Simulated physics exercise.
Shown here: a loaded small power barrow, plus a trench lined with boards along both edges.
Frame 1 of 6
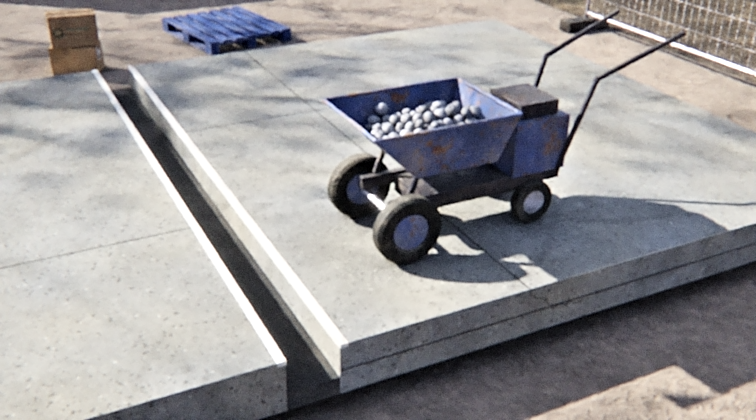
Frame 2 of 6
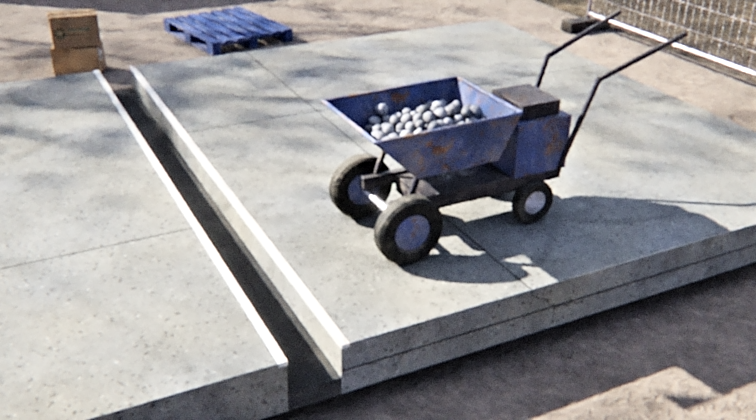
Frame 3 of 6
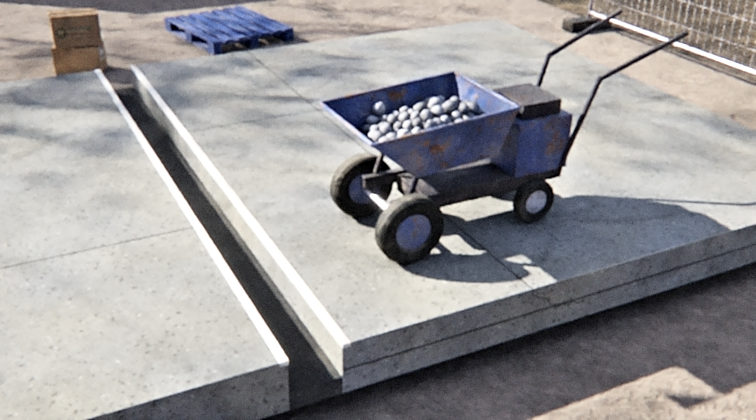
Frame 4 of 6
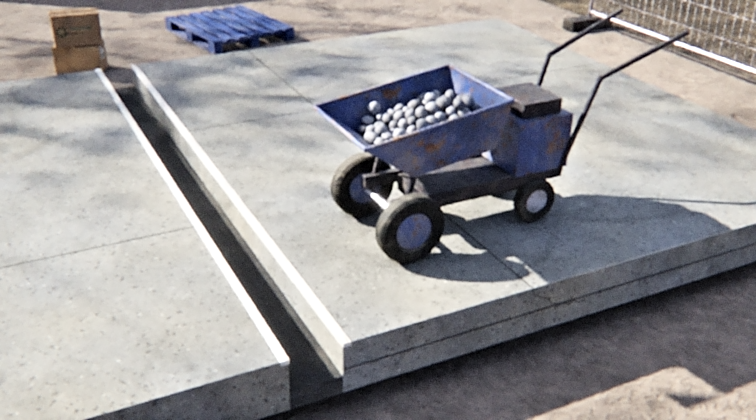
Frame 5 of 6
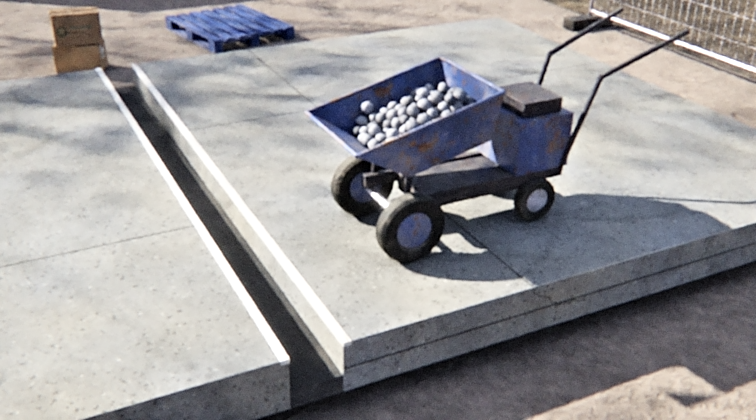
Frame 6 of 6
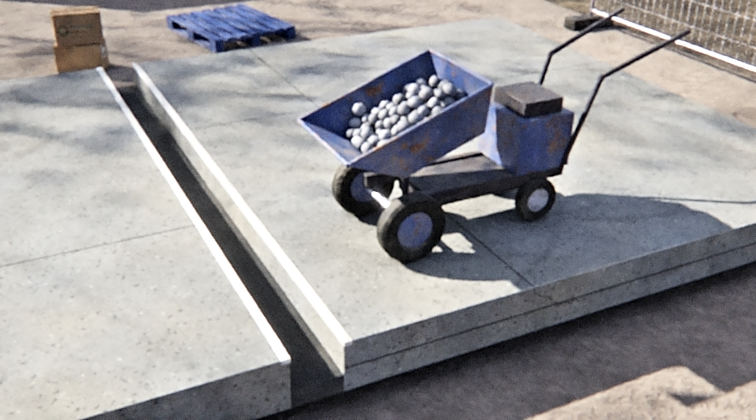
At the start, a small blue power barrow loaded with round grey cobbles stands on a concrete slab, its skip level, to the right of a narrow board-lined trench. The skip then gradually tilts forward toward the left, its back end rising clearly while the wheels stay put and the cobbles remain inside.
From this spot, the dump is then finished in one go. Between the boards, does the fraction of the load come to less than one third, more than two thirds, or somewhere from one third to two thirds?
Most likely the part landing in the trench will be beyond two thirds.
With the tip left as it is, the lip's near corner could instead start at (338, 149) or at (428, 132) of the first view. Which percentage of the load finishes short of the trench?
0 % for the first, 60 % for the second.
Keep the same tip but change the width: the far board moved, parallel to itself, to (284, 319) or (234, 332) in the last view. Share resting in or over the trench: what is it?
70 %, give or take, and then 100 %.
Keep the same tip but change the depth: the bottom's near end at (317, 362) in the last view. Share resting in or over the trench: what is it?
It lands somewhere near 70 percent.
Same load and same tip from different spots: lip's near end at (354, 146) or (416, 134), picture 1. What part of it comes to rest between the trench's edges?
The first gives close to 70 per cent and the second 50 per cent.
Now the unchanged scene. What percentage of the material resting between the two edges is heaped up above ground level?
Roughly 10 %.
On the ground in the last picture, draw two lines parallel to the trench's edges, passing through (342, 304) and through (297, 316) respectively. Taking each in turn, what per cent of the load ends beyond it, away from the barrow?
Roughly 100 and 60 %.
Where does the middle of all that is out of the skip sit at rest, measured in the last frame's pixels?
Last view, centre at rest - approx. (258, 282).
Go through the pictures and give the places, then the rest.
The first frame shows lip of the skip at (376, 142), level; top of the load at (441, 115), round cobbles; first edge of the trench at (319, 311); far edge at (259, 327), the trench under half as wide as the skip, and about half as deep as wide.
The second frame shows lip of the skip at (376, 143), level; top of the load at (449, 125).
The third frame shows lip of the skip at (372, 146), tipped barely; top of the load at (447, 122).
The fourth frame shows lip of the skip at (366, 150), tipped a little; top of the load at (442, 118).
The fifth frame shows lip of the skip at (357, 156), tipped a little; top of the load at (435, 113).
The sixth frame shows lip of the skip at (348, 165), tipped clearly; top of the load at (440, 96); first edge of the trench at (323, 308); far edge at (263, 324).
Soon after the last picture, skip tipped steeply; all in the skip.
A little later, skip tipped steeply; about two thirds in the skip; a stray few short of the trench; about a third in or heaped over the trench; a stray few beyond it; a stray few falling.
Later still, skip tipped right over; a stray few short of the trench; nearly all in or heaped over the trench; a small part beyond it.
By the end, skip tipped right over; a stray few short of the trench; nearly all in or heaped over the trench; a small part beyond it.
